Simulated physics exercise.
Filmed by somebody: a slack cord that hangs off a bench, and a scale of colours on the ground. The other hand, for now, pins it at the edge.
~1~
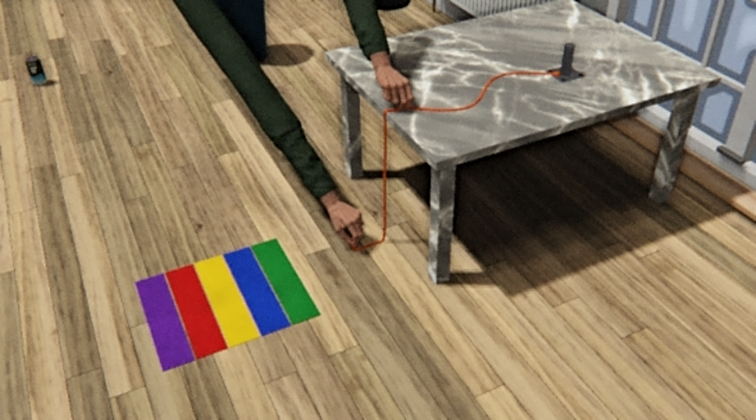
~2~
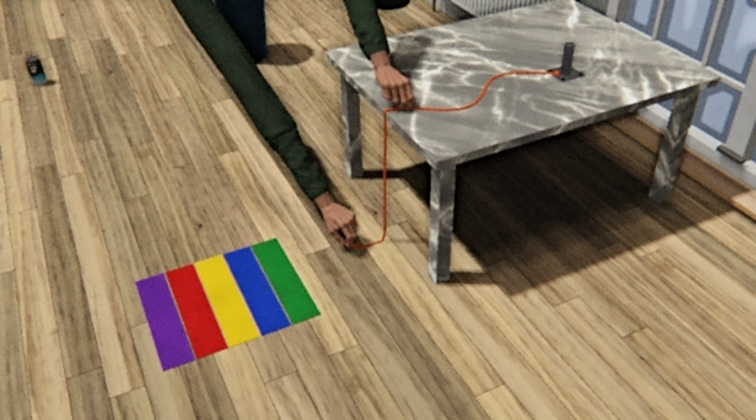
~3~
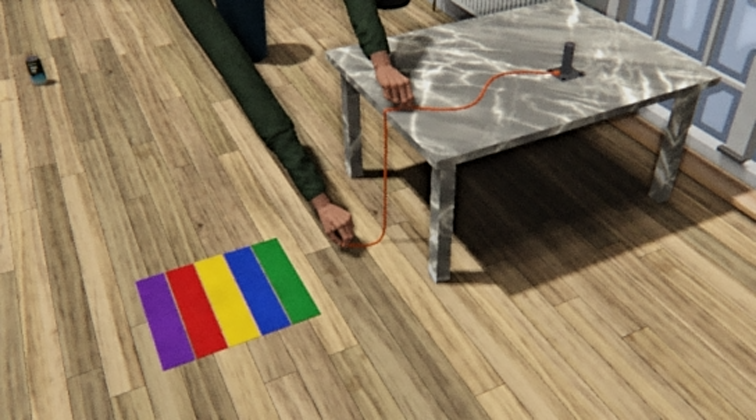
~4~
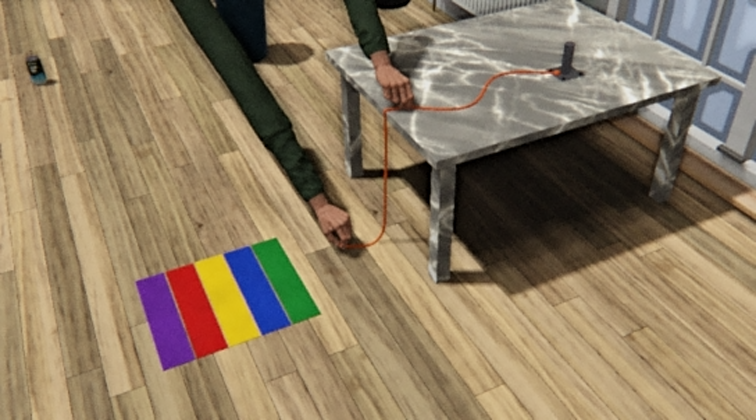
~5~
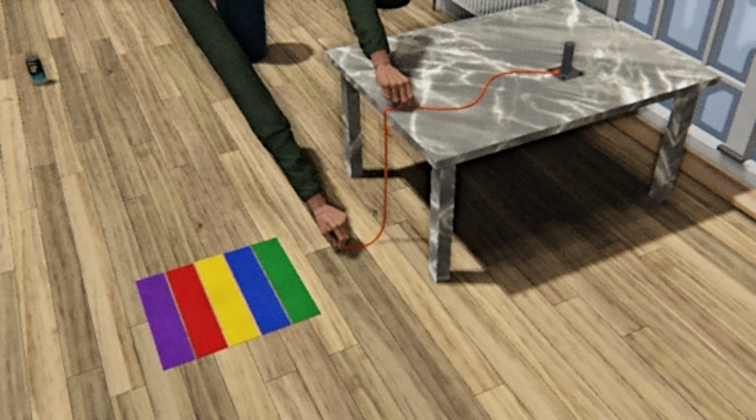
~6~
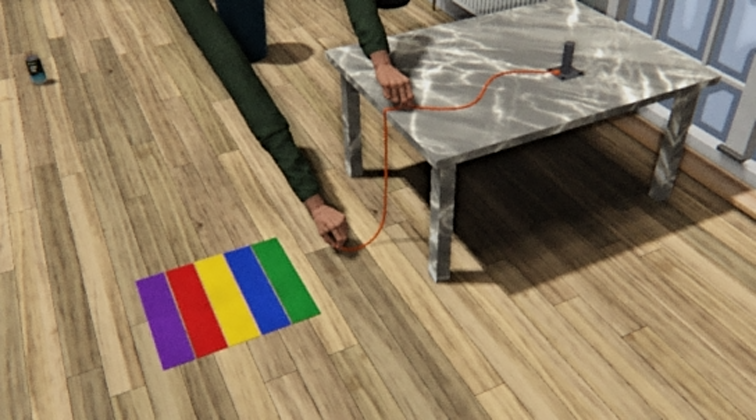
On a wooden floor beside a grey marbled table, a person in dark green sleeves pins an orange cord at the table's edge with one hand while the other holds its end near a striped colour strip. The lower hand slides the end slightly left, and the hanging cord's bottom curve widens a little.
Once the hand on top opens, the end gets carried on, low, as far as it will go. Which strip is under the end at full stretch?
The yellow strip.
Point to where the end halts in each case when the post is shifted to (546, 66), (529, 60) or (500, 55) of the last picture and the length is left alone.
The first try gives (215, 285), the second (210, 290) and the third (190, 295).
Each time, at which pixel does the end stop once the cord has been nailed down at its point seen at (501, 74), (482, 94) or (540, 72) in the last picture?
First try (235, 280), second try (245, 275), third try (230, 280).
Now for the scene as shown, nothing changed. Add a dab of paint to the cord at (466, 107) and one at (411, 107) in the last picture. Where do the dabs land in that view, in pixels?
Around (436, 102); the other one around (387, 119).
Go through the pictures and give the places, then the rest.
The first picture shows end (352, 242); green (298, 305); blue (268, 315); yellow (238, 326); red (206, 337); purple (173, 348).
The second picture shows end (346, 244); cord through (528, 73) (485, 89) (445, 110) (385, 120) (385, 179) (385, 229).
The third picture shows end (343, 245).
The fourth picture shows end (340, 245); cord through (528, 72) (485, 88) (445, 110) (386, 119) (386, 179) (384, 229).
The fifth picture shows end (338, 246).
The sixth picture shows end (336, 246); cord through (528, 72) (485, 88) (445, 109) (385, 119) (386, 178) (380, 229).
Soon after, end near (288, 262); over green.
Then, end near (248, 275); over blue.
At full stretch, end near (225, 283); over yellow. The end stops over the yellow strip.
